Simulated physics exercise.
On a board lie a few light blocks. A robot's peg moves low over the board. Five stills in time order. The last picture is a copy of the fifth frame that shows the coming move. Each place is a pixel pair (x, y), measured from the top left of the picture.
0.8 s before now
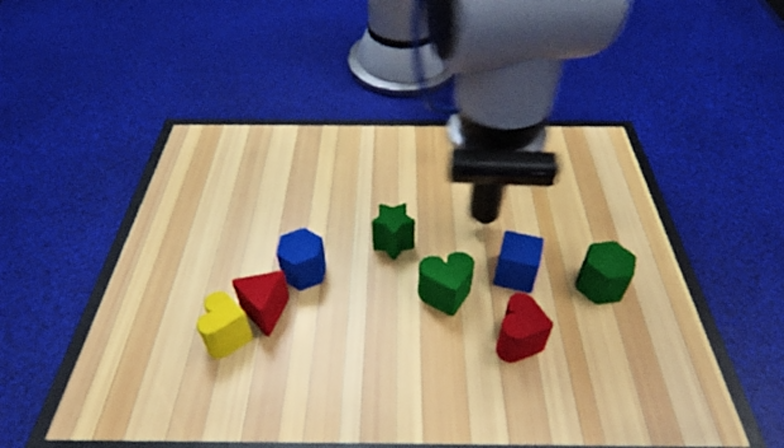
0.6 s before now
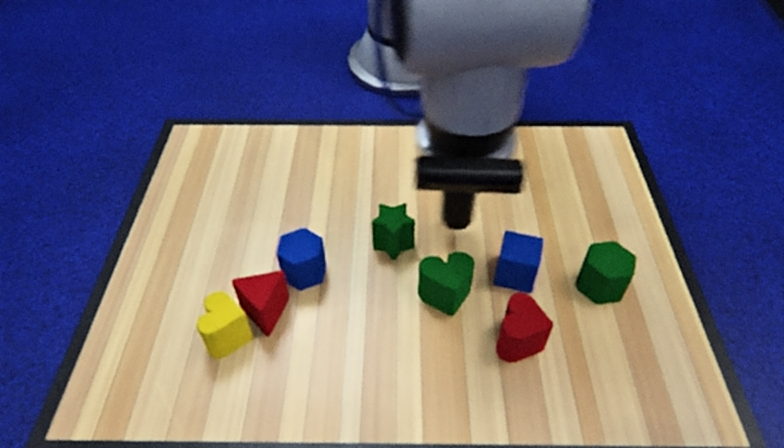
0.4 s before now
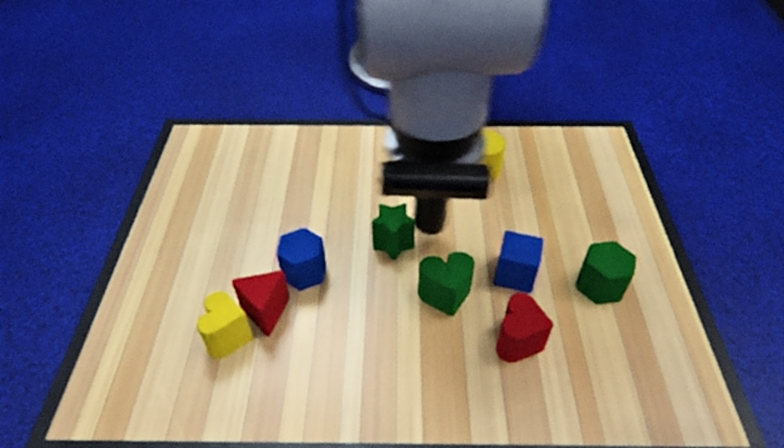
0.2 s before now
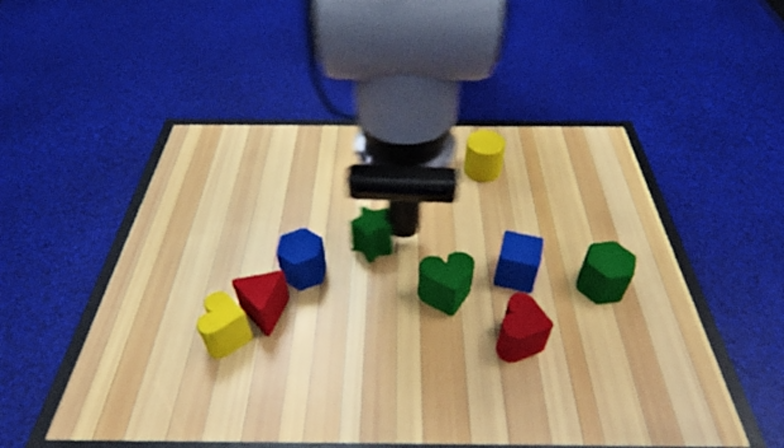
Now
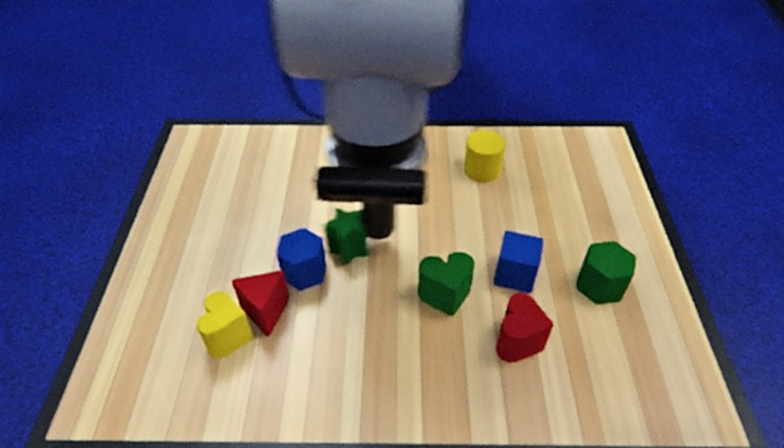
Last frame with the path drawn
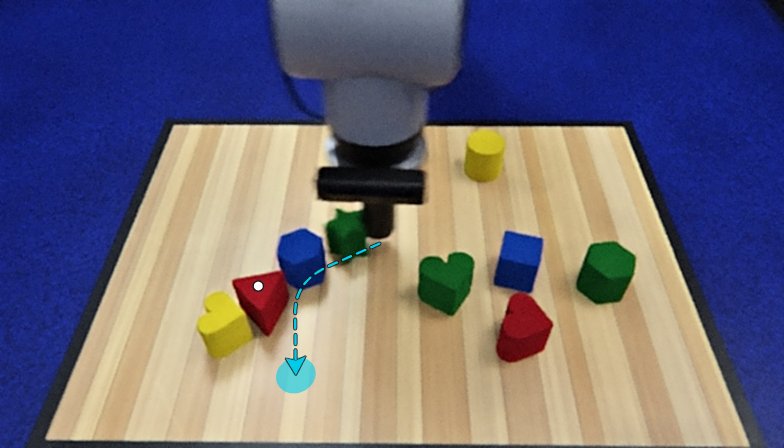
A robot arm with a dark peg reaches from the back over a striped wooden board on a blue surface, seen from the front and above by a still camera. A yellow heart, red three-sided block and blue hexagon lie left, a green star and heart centrally, and a blue block, red heart and green hexagon right. The peg glides left, uncovering a yellow cylinder behind, and pushes the star toward the blue hexagon.
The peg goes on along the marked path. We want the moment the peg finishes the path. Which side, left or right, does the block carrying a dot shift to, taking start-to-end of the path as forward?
To the left.
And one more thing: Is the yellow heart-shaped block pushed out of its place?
Yes, that is what happens.
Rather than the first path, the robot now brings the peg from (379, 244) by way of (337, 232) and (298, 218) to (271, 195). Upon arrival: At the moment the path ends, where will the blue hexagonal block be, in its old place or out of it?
Here's my answer: The blue hexagonal block gets displaced.
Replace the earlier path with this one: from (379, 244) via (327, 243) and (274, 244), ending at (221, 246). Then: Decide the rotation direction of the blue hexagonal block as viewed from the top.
My answer: Anticlockwise.
The drawn path runs from (379, 244) through (325, 268) and (295, 314) to (296, 375); the dot is on the red three-sided block.
On the path given first. One third of the way, peg at (322, 253); blue hexagonal block at (250, 255), turned 10° anticlockwise; green star block at (288, 235), turned 25° clockwise.
Two thirds of the way, peg at (292, 300); yellow heart-shaped block at (206, 317), turned 25° clockwise; red three-sided block at (243, 308), turned 25° clockwise; blue hexagonal block at (233, 256), turned 30° anticlockwise; green star block at (277, 239), turned 55° clockwise.
At the end, peg at (292, 362); yellow heart-shaped block at (202, 318), turned 40° clockwise; red three-sided block at (245, 329), turned 80° clockwise; blue hexagonal block at (233, 256), turned 30° anticlockwise; green star block at (277, 239), turned 55° clockwise.
